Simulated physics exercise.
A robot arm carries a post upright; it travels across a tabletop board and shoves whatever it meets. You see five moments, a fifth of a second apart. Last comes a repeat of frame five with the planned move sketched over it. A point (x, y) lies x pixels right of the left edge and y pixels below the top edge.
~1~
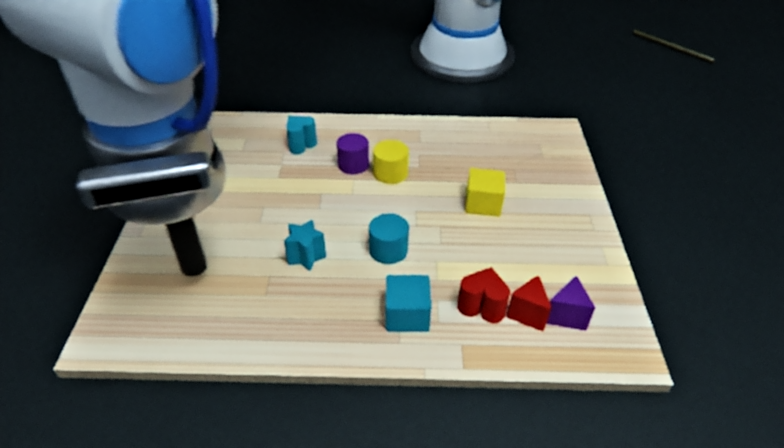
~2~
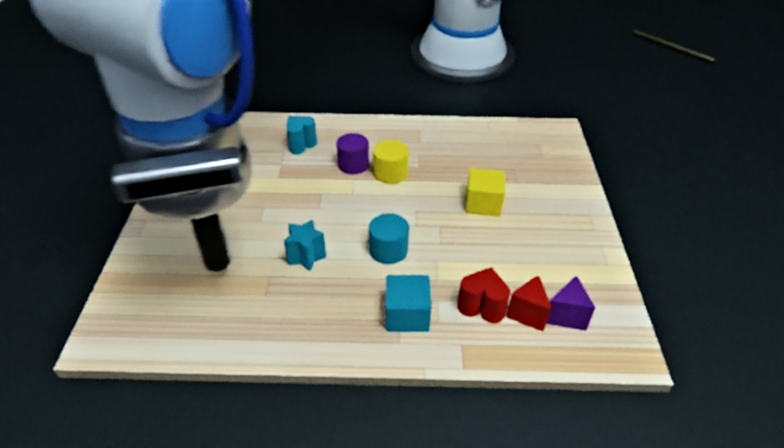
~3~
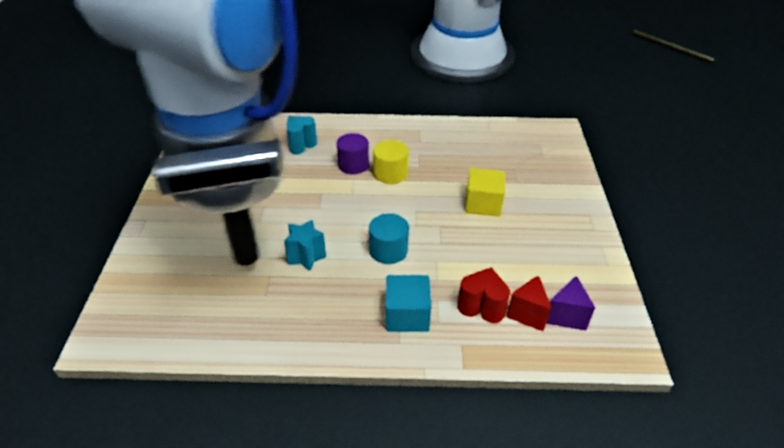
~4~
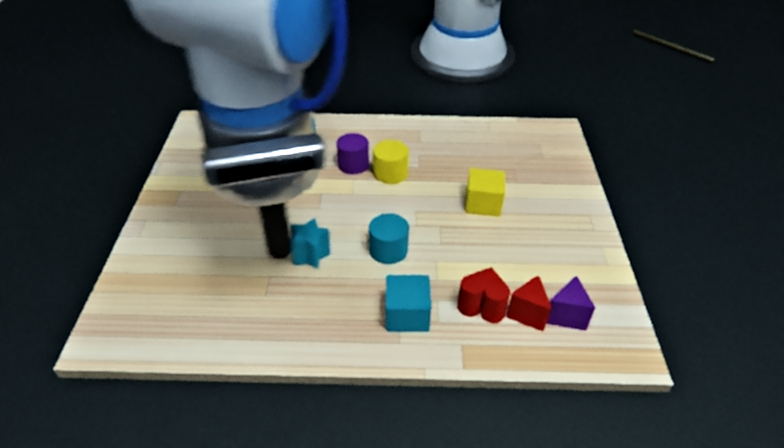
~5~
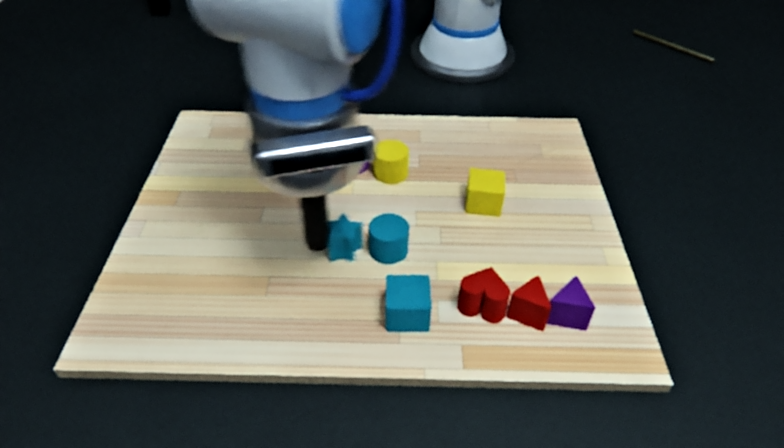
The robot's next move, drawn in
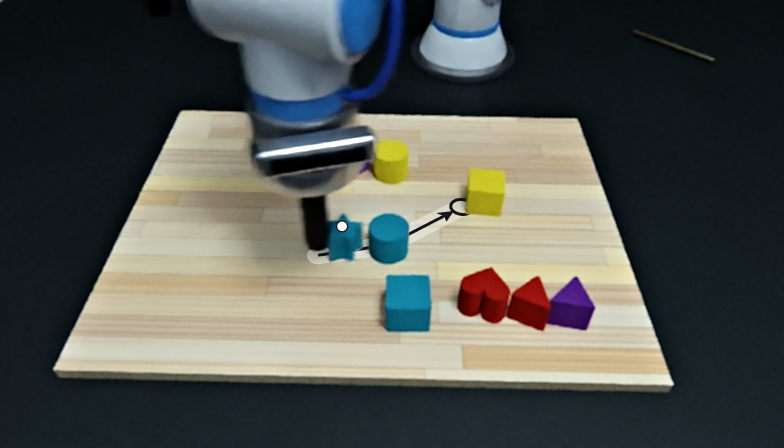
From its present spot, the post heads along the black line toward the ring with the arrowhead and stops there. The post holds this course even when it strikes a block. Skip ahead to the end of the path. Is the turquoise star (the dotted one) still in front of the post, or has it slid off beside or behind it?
In the end it is beside or behind the post.
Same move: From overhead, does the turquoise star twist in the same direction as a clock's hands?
Yes, I think so.
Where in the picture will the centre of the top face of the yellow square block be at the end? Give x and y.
Its top middle is near (510, 178).
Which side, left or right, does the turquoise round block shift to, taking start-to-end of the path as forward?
It gets pushed right.
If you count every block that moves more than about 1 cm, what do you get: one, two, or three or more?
I'd say three or more blocks get shifted by more than about 1 cm.
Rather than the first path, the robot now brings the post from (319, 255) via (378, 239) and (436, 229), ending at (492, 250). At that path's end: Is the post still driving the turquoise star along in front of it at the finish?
That would be a no.
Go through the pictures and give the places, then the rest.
Post tip (194, 268); block tops, turquoise star (303, 233); turquoise round block (389, 226); turquoise square block (408, 291); yellow square block (487, 180), in the first picture.
Post (218, 263); blocks unchanged, in the second picture.
Post (246, 257); blocks unchanged, in the third picture.
Post (280, 250); turquoise star (308, 232), in the fourth picture.
Post (318, 243); turquoise star (342, 226); turquoise round block (389, 226); turquoise square block (408, 291); yellow square block (487, 180), in the fifth picture.
Path on the board, from (319, 255) via (374, 247) and (421, 228), ending at (462, 207); the dot is on the turquoise star.
The first path, step by step. One third of the way, post (374, 234); turquoise star (397, 215); turquoise round block (431, 220).
Two thirds of the way, post (422, 215); turquoise star (449, 201), turned 15° clockwise; turquoise round block (479, 213).
At the end, post (463, 195); turquoise star (485, 193), turned 55° clockwise; turquoise round block (499, 215); turquoise square block in place; yellow square block (510, 178), turned 45° anticlockwise.
